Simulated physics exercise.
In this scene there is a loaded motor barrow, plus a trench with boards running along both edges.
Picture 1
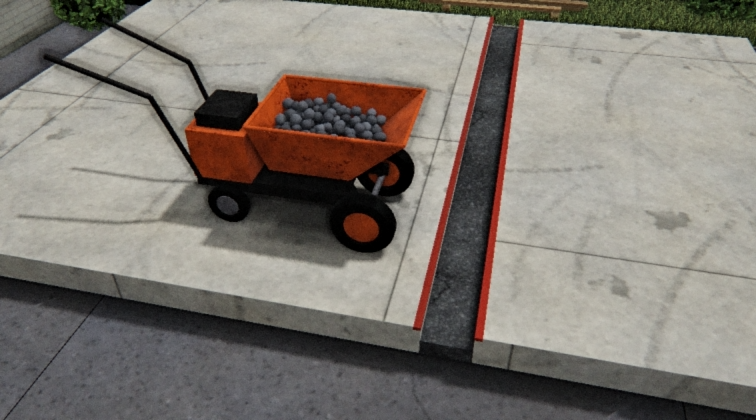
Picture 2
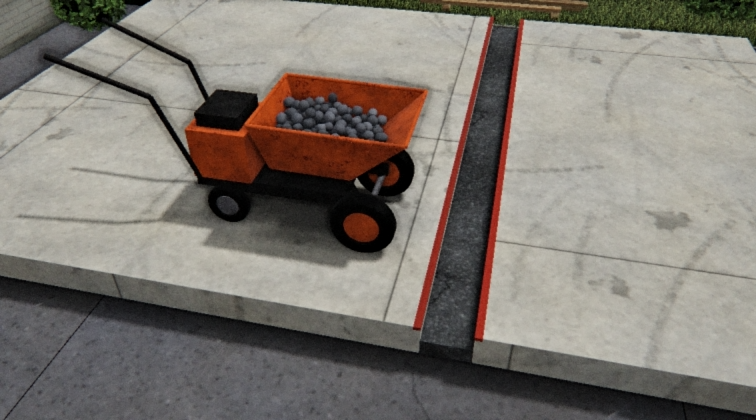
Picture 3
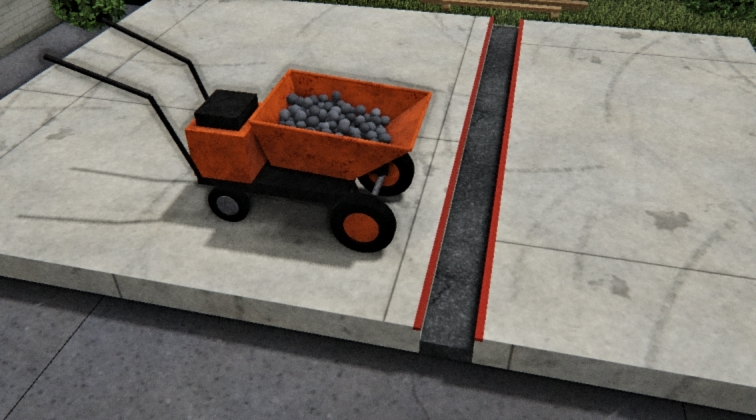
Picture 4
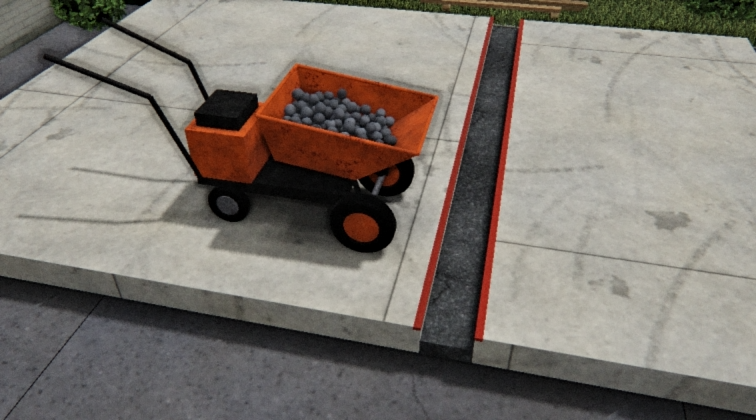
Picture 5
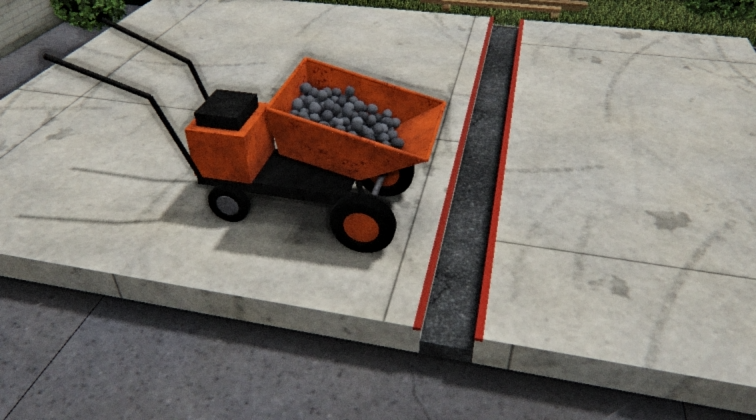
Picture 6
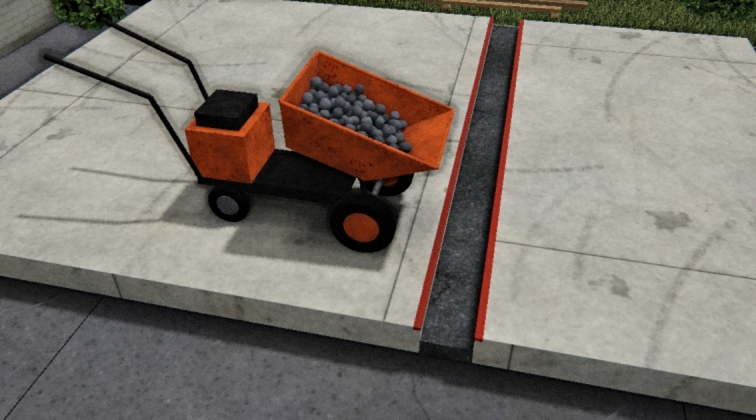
On a concrete slab beside a narrow trench, an orange motor barrow's skip of grey cobbles gradually tilting forward to the right.
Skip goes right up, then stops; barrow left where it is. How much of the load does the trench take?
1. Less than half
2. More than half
Option 1: Less than half.
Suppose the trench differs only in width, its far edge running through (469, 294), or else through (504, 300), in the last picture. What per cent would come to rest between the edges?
0 % and 50 %, give or take.
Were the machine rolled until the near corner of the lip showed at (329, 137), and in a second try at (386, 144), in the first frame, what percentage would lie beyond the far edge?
In turn 0 and 30 in a hundred.
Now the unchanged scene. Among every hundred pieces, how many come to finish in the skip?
Something like 35 in every hundred.
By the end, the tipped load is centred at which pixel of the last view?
The centre comes to rest close to (508, 233).
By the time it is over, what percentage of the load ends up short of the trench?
Call it some 0 percent of the pieces.
Soon, skip tipped steeply; all in the skip.
A while on, skip tipped right over; about two thirds in the skip; a small part in or heaped over the trench; about a quarter beyond it.
Towards the end, skip tipped right over; about a third in the skip; about a quarter in or heaped over the trench; about half beyond it.
Finally, skip tipped right over; about a third in the skip; about a quarter in or heaped over the trench; about half beyond it.
